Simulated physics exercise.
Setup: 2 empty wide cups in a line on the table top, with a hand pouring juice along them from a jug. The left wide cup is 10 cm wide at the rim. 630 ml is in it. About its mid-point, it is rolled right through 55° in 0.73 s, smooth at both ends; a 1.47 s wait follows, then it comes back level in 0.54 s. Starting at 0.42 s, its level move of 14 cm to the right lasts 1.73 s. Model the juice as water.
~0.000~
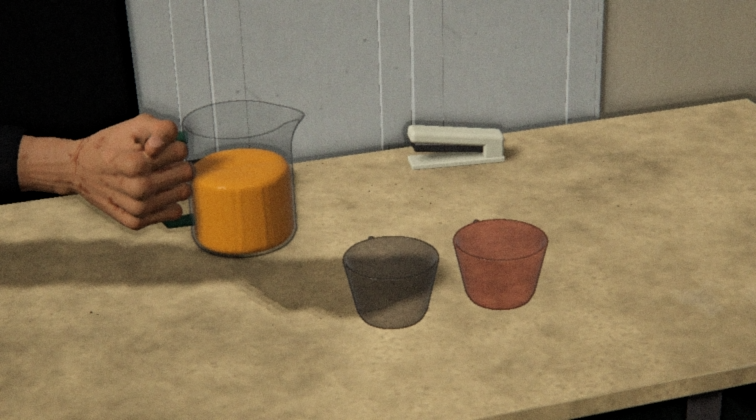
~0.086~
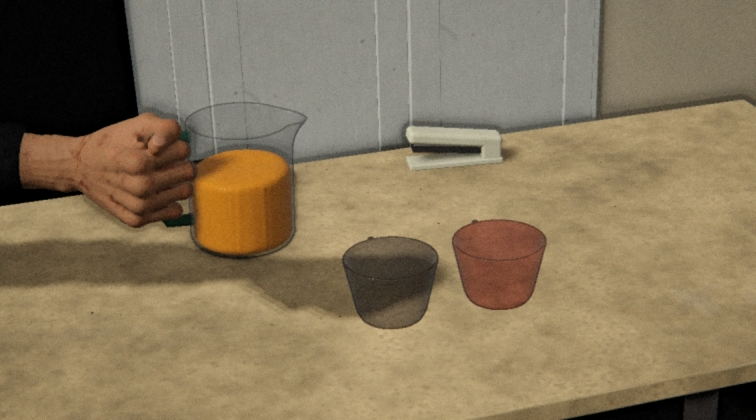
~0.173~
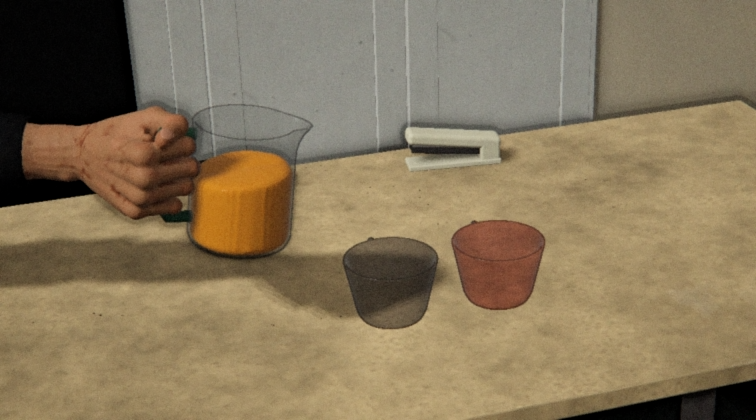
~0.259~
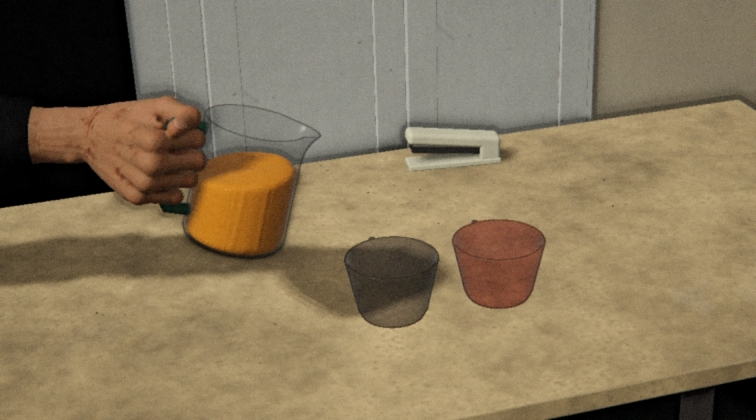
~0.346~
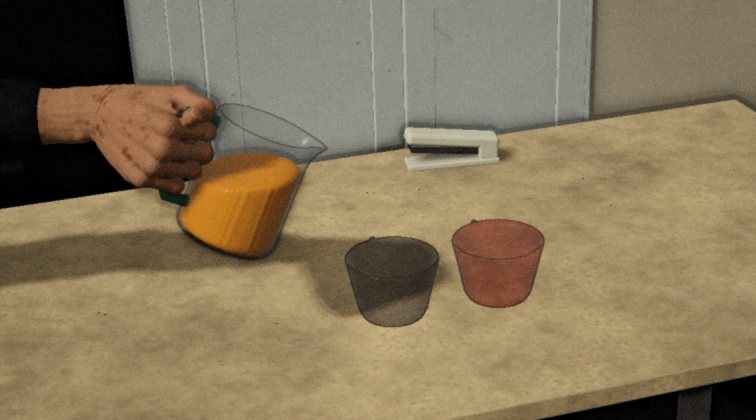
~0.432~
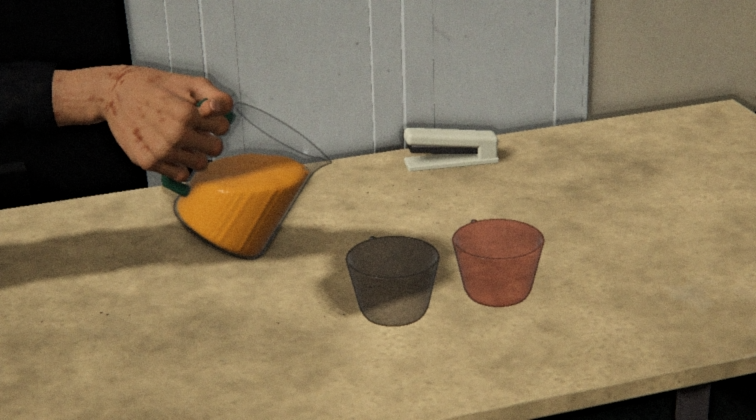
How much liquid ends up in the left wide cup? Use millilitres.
About 90 ml.
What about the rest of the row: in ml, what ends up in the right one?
About 70 ml.
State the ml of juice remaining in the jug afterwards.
It ends up holding near 430 ml.
By 1.08 s the tilt is 55° and from the left they hold 60 ml, 0 ml, the jug 540 ml, and 0 ml is on the table top.
By 1.55 s the tilt is 55° and from the left they hold 90 ml, 5 ml, the jug 490 ml, and 30 ml is on the table top.
By 2.04 s the tilt is 55° and from the left they hold 90 ml, 45 ml, the jug 445 ml, and 40 ml is on the table top.
By 2.58 s the tilt is 11° and from the left they hold 90 ml, 75 ml, the jug 430 ml, and 40 ml is on the table top.
At rest from the left they hold 90 ml, 75 ml, the jug 430 ml, and 40 ml is on the table top.
